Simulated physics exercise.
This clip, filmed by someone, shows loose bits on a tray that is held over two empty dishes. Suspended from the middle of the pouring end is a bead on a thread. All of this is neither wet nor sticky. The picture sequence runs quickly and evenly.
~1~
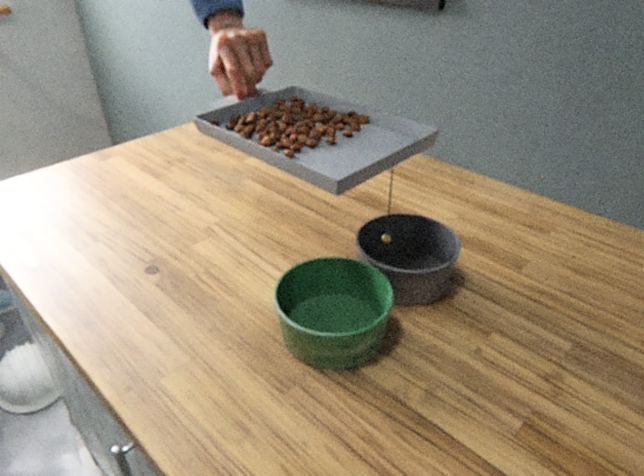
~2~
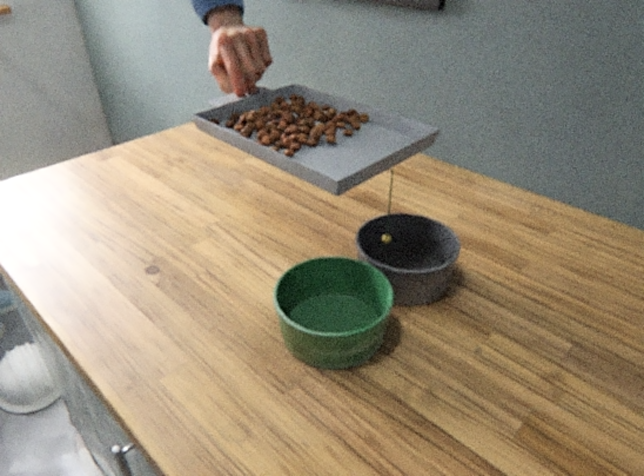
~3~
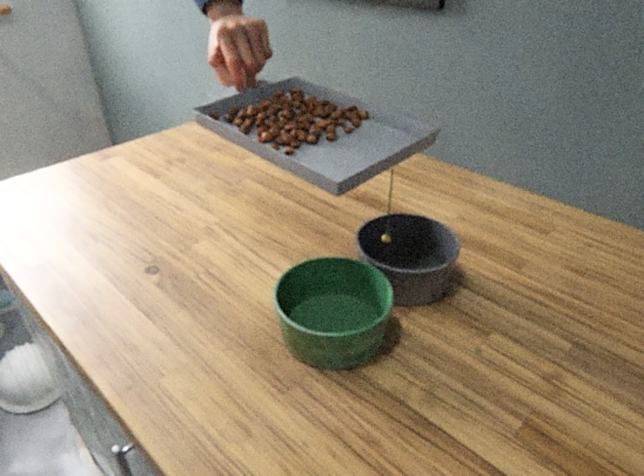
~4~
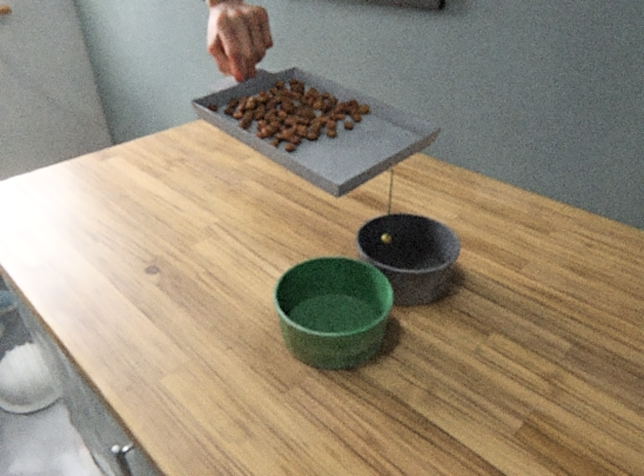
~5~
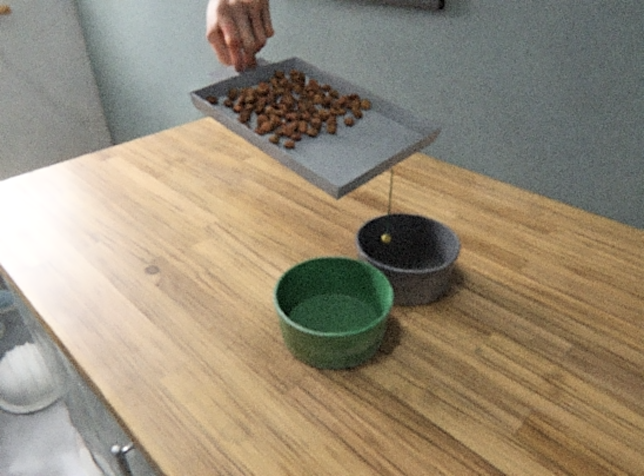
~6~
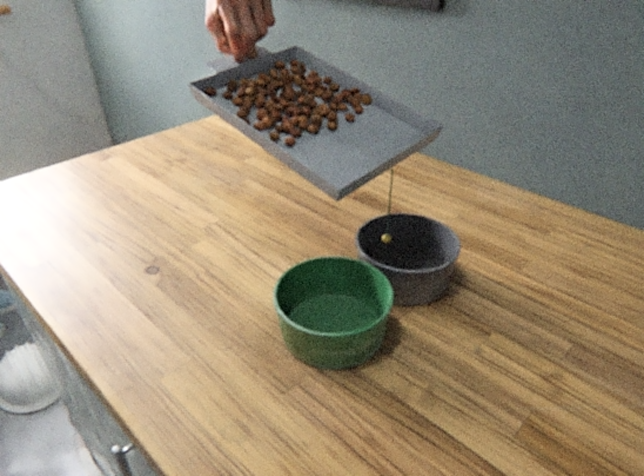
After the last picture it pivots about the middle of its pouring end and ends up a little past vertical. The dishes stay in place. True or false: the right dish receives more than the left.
False, the left dish receives more.
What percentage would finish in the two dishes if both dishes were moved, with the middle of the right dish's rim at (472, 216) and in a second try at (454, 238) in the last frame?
In order: 40 percent, then 90 percent.
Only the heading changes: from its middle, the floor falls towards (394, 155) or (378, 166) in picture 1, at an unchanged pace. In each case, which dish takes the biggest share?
In turn: Right; the right one.
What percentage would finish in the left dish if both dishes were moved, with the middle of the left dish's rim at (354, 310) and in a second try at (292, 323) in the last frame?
It would be near 70 per cent first and near 10 per cent second.
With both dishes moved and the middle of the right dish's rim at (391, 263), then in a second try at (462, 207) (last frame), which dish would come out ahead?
With the dishes at the first place it's the right-side dish, and at the second it's the left-side dish.
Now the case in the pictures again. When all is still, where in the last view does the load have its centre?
Near pixel (356, 327).
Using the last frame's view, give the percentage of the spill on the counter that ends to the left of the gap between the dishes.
Looks to be around 10 per cent of the spill.
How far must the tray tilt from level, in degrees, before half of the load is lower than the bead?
At roughly 100°.
Shortly afterwards, tray tipped steeply; all but a few on the tray; only a few in the left dish; a little in the air.
Next, tray tipped right over; near half on the tray; near a third in the left dish; a little outside both; a little in the air.
Some moments later, tray tipped past a quarter turn; near two thirds in the left dish; a little in the right dish; near a quarter outside both.
In the end, tray tipped past a quarter turn; near two thirds in the left dish; a little in the right dish; near a quarter outside both.
